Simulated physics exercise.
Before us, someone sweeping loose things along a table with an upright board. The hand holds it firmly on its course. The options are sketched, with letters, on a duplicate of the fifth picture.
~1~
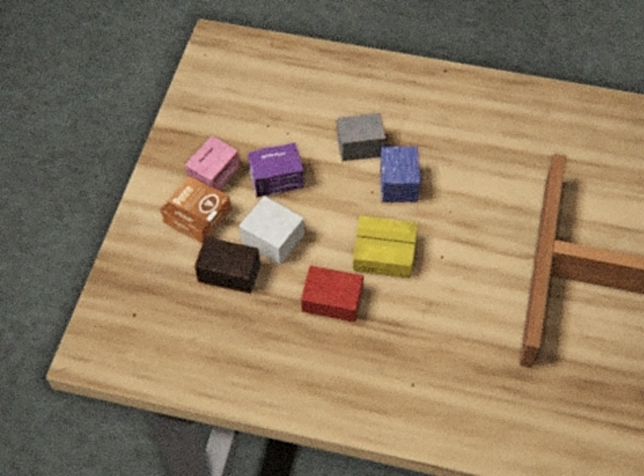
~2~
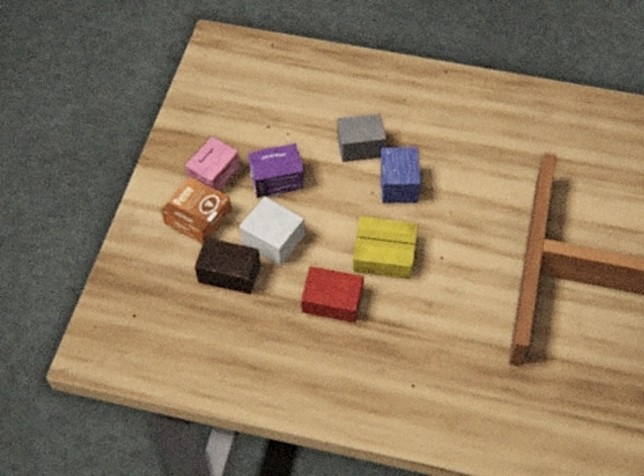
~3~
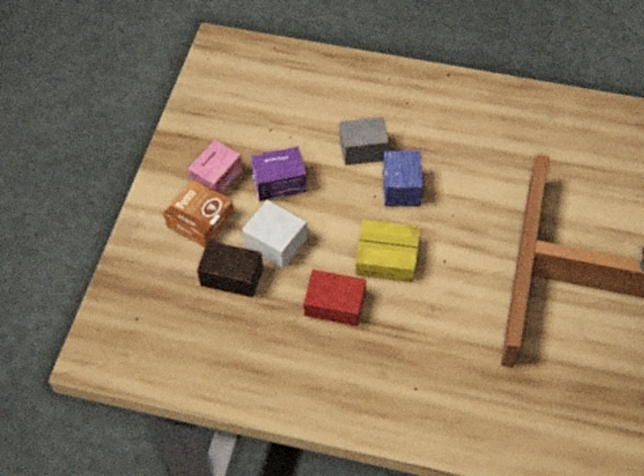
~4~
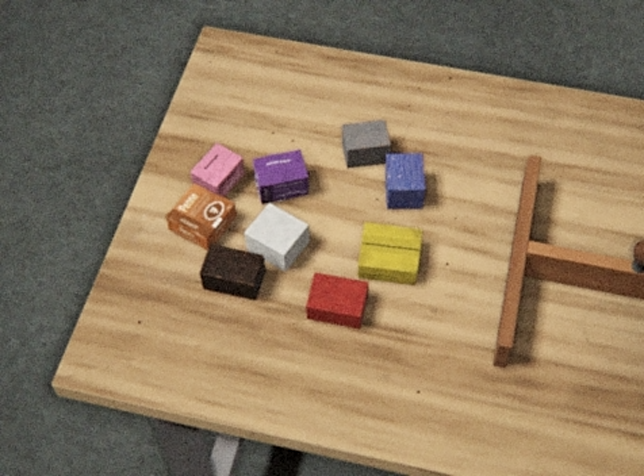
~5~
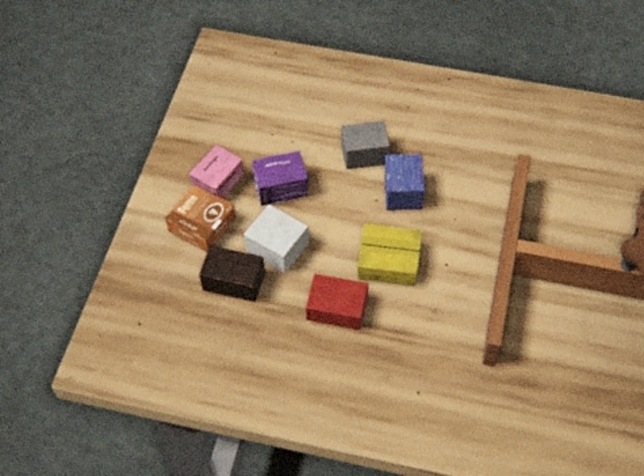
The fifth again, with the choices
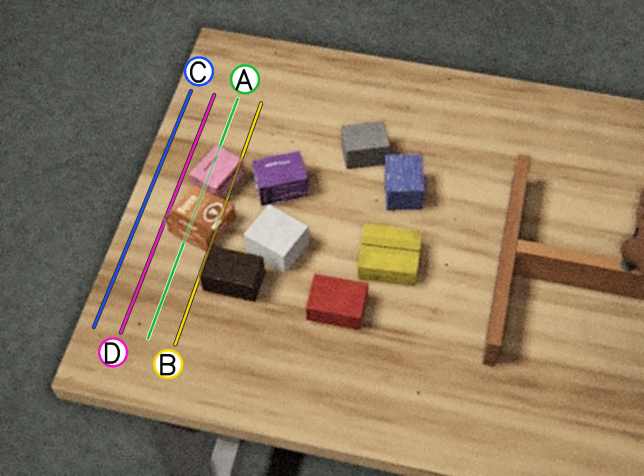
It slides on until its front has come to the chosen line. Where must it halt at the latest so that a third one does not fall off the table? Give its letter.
B is the last line within the limit.
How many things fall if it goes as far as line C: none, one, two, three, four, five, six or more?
By then, six or more.
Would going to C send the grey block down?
No.
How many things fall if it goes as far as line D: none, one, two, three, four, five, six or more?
Five.
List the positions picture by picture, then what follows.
In the first picture, pink box (213, 166); black block (228, 265); red block (333, 294).
In the second picture, board (538, 243); purple box (276, 171).
In the third picture, board (529, 244); yellow box (387, 251).
In the fourth picture, board (521, 245); orange packet (201, 217).
In the fifth picture, board (511, 244); pink box (217, 175); black block (233, 274); red block (337, 302).
On the marked copy, A at (196, 209); B at (222, 214); C at (146, 200); D at (171, 204).
Following B. Soon after the start, board (404, 224); blue block (391, 179); yellow box (364, 249).
Later, board (300, 204); orange packet (164, 214); pink box (205, 173).
In the end, board (223, 189); orange packet over the edge; pink box over the edge; two fallen.
As for the rest, A drops four; C drops eight; D drops five.
